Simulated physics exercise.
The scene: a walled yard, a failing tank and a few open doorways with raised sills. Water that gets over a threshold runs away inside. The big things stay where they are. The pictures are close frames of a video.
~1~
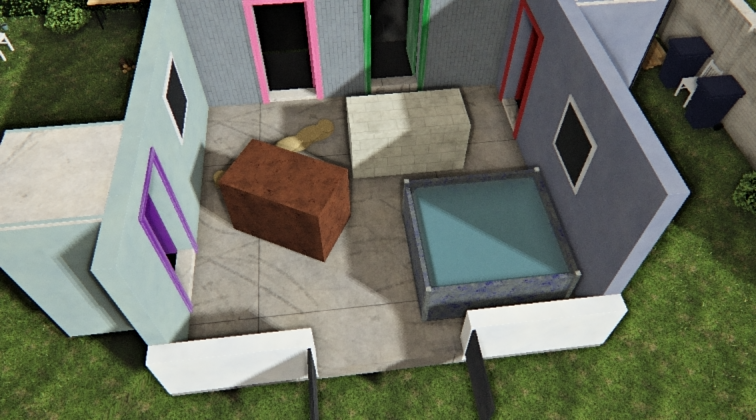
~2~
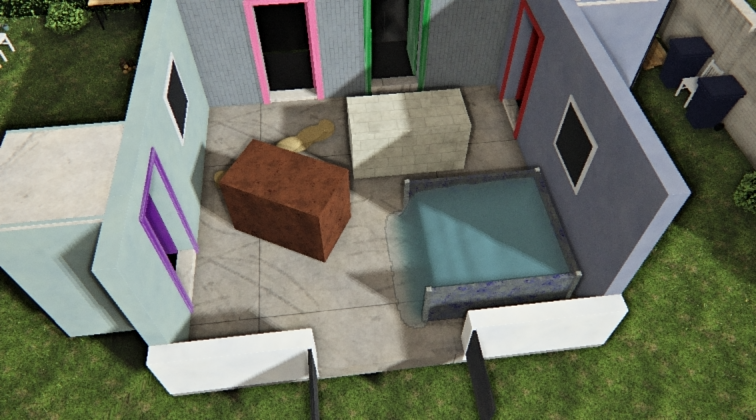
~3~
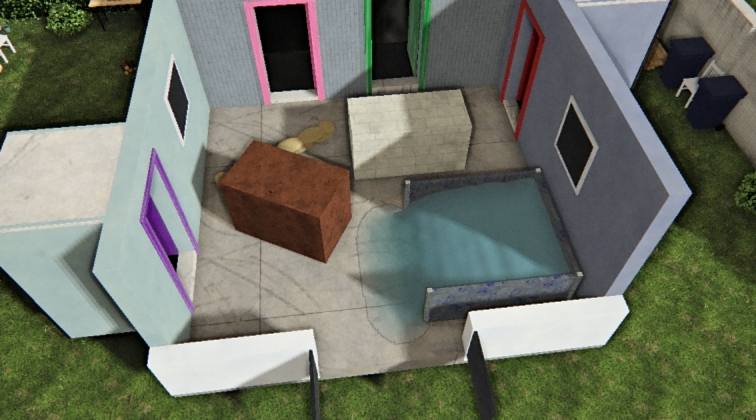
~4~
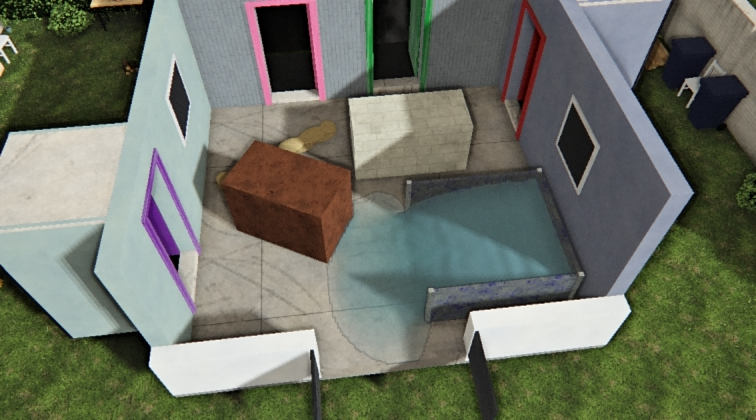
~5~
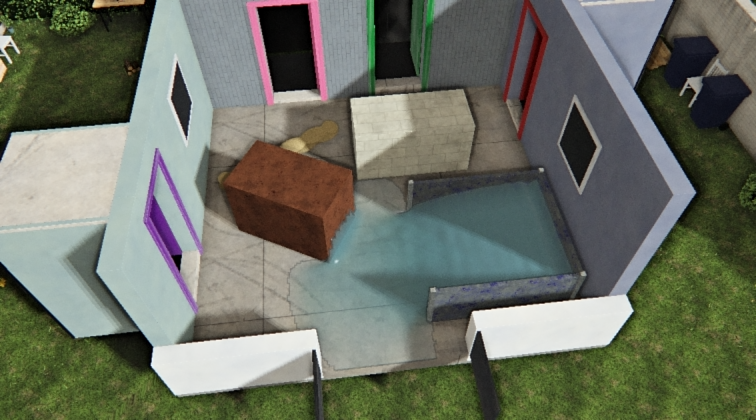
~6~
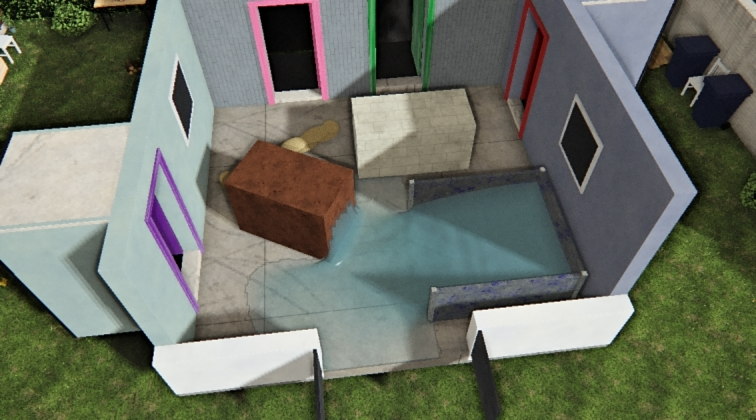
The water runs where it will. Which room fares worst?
Most goes in at the purple door.
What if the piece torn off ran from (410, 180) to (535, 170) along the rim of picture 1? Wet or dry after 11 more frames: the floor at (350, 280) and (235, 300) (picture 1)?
As listed: Covered, free of water.
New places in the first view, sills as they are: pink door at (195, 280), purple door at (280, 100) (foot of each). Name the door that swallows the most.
That is the pink one.
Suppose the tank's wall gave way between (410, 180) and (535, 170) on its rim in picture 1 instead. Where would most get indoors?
It is the red-painted one.
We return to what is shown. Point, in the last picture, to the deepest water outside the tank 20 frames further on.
Around (208, 192).
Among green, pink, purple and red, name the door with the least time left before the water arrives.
First comes the one in purple.
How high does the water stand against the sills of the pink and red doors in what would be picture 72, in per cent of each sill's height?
Roughly 50 per cent, then 120 per cent.
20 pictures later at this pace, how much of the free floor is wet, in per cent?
Close to 70 %.
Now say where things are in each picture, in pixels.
In the first picture, the water tank at (486, 229) is whole and still.
In the second picture, water pours out at (417, 256) and has run to a hidden place.
In the third picture, the front is at a hidden place, out from the gap at (418, 257).
In the fourth picture, the front is at a hidden place, out from the gap at (419, 258).
In the fifth picture, the front is at (302, 323), out from the gap at (421, 258).
In the sixth picture, the front is at (253, 298), out from the gap at (422, 258).
A moment on, water covers 40 % of the floor; red door not reached, pink door not reached, green door not reached, purple door some in.
Next, water covers 50 % of the floor; red door not reached, pink door not reached, green door not reached, purple door some in.
Then, water covers 70 % of the floor; red door not reached, pink door not reached, green door wet at the sill, nothing in, purple door a lot in.
Later, water covers 90 % of the floor; red door wet at the sill, nothing in, pink door a trickle in, green door wet at the sill, nothing in, purple door a lot in.
In the end, water covers 95 % of the floor; red door some in, pink door a trickle in, green door wet at the sill, nothing in, purple door a lot in; the purple door has let in the most.
